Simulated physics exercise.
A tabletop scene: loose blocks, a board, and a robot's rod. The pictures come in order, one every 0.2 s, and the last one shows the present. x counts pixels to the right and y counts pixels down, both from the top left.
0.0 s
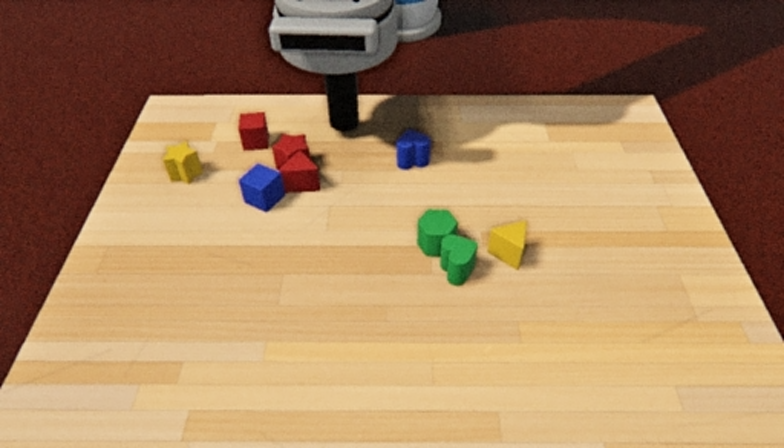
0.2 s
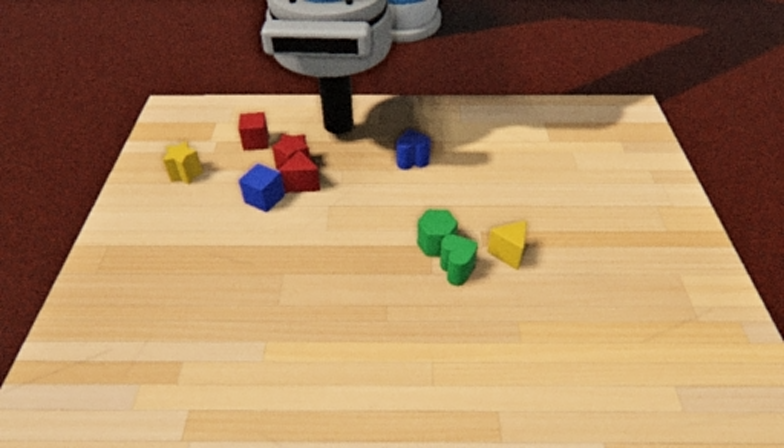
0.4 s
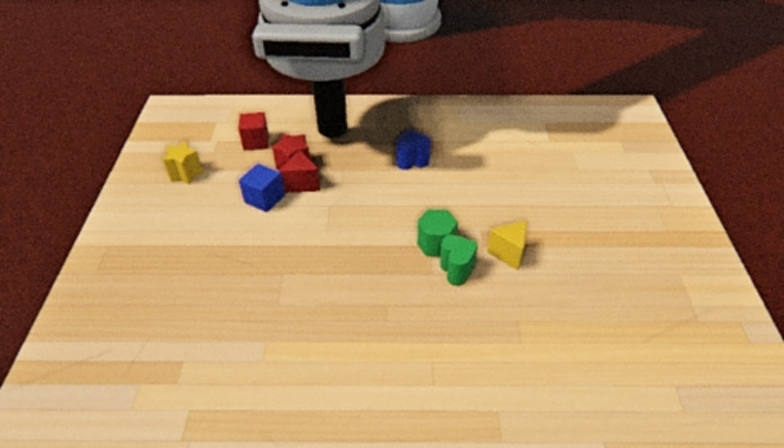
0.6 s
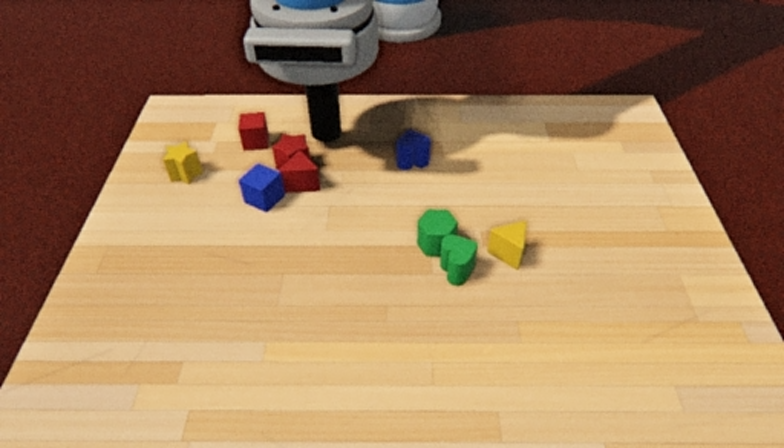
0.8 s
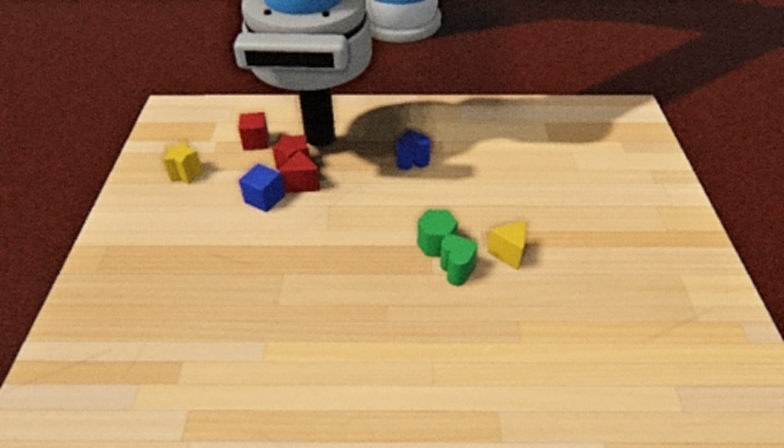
A light wooden tabletop against a dark red surround is seen from above and in front by a still camera. Red, blue and yellow blocks sit toward the upper left, a blue one near the upper middle, and two green blocks beside a yellow triangle right of centre. A robot's black rod at the far edge drifts slightly left and nearer, toward the red blocks, while every block stays still.
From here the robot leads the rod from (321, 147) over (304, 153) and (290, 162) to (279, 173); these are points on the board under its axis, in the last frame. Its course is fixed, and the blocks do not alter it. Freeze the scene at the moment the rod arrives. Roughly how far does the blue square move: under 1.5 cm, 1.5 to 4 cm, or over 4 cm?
Goes 1.5 to 4 cm.
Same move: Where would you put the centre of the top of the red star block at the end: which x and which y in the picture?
If I read the scene right, the answer is (256, 171).
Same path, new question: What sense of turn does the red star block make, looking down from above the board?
The block turns counter-clockwise.
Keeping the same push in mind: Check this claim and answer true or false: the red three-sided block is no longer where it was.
That claim is false.
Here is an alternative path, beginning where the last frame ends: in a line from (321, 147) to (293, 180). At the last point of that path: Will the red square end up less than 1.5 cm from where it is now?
Final answer: Yes.
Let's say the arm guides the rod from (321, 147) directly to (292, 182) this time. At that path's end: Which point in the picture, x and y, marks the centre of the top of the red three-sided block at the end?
Final place: (297, 181).
The first path, step by step. Halfway along, rod (295, 148); red star block (274, 155), turned 25° anticlockwise.
At the end, rod (277, 163); blue square (248, 194), turned 25° anticlockwise; red star block (256, 171), turned 35° anticlockwise; red three-sided block unmoved.
